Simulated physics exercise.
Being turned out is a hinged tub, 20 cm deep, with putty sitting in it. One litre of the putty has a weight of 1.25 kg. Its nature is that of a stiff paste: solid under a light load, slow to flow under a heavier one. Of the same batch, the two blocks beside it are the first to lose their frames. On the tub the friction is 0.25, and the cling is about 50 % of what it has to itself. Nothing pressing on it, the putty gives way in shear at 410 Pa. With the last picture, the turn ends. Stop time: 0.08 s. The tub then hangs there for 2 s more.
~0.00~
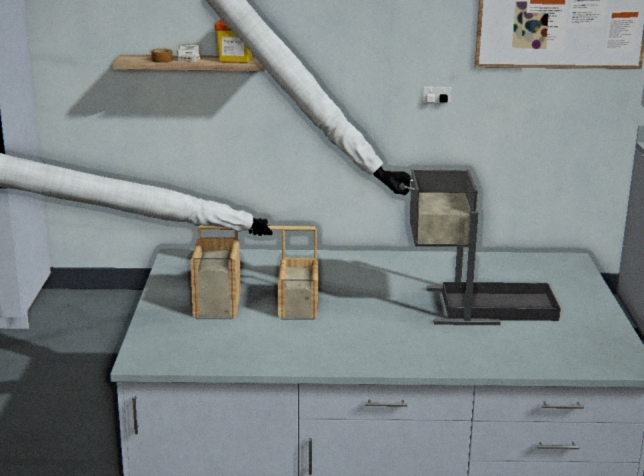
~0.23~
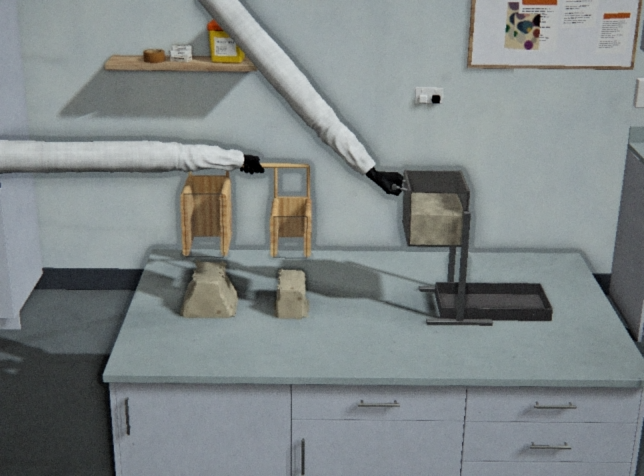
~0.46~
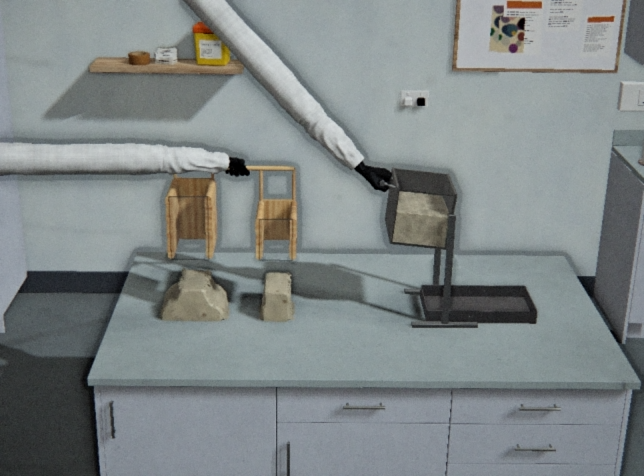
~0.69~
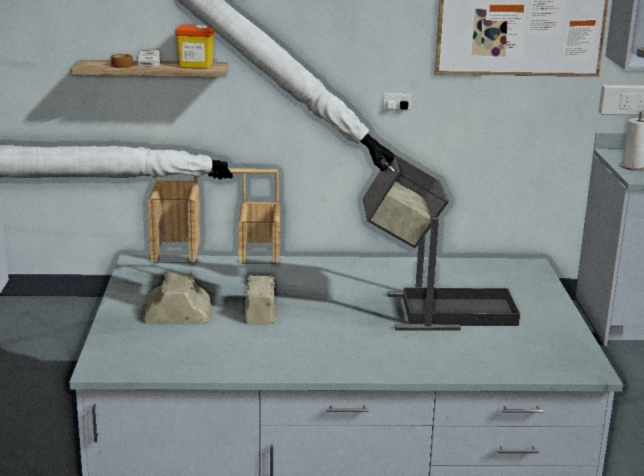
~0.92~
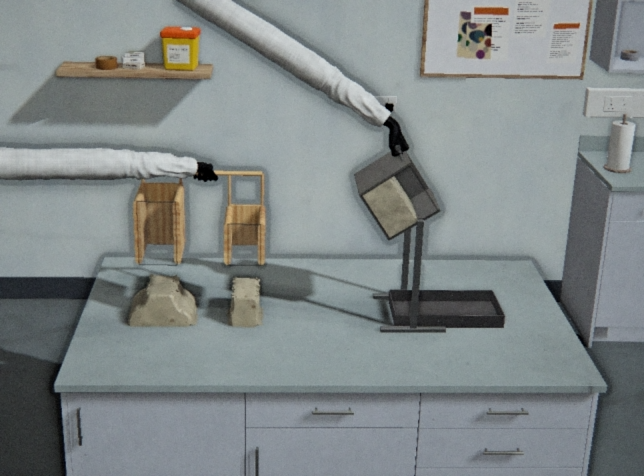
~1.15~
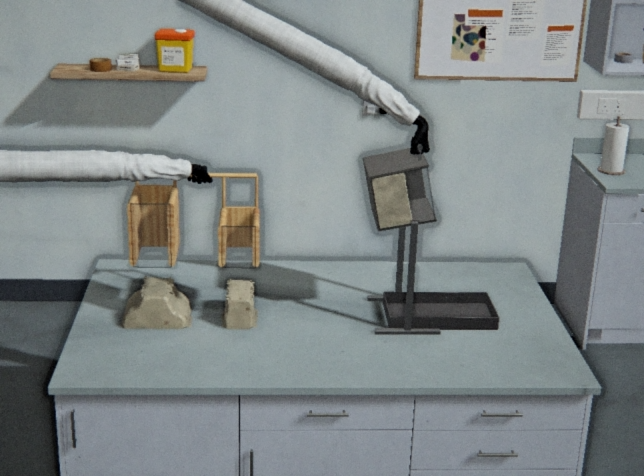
Gloved hands lift wooden moulds off two putty blocks, then tilt a hinged tub of putty.
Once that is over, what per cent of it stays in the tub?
Some 100 per cent stays in the tub.
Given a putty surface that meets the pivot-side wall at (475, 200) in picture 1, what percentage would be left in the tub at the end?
That works out near 85 %.
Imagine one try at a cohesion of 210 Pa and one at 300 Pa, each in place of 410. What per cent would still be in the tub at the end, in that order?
You'd see 85 percent the first time and 100 percent the second.
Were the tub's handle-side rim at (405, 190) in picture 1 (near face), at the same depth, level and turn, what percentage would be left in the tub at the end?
Then near 90 % stays in the tub.
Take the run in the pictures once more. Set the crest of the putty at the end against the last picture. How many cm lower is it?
3 cm or so.
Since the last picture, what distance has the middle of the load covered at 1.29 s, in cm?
About 1 cm.
By 1.29 s, the tub is at 78 degrees and holds 100 %.
By 1.46 s, the tub is at 78 degrees and holds 100 %.
By 1.63 s, the tub is at 78 degrees and holds 100 %.
By 1.80 s, the tub is at 78 degrees and holds 100 %.
By 3.15 s, at the end, the tub is at 78 degrees and holds 100 %.
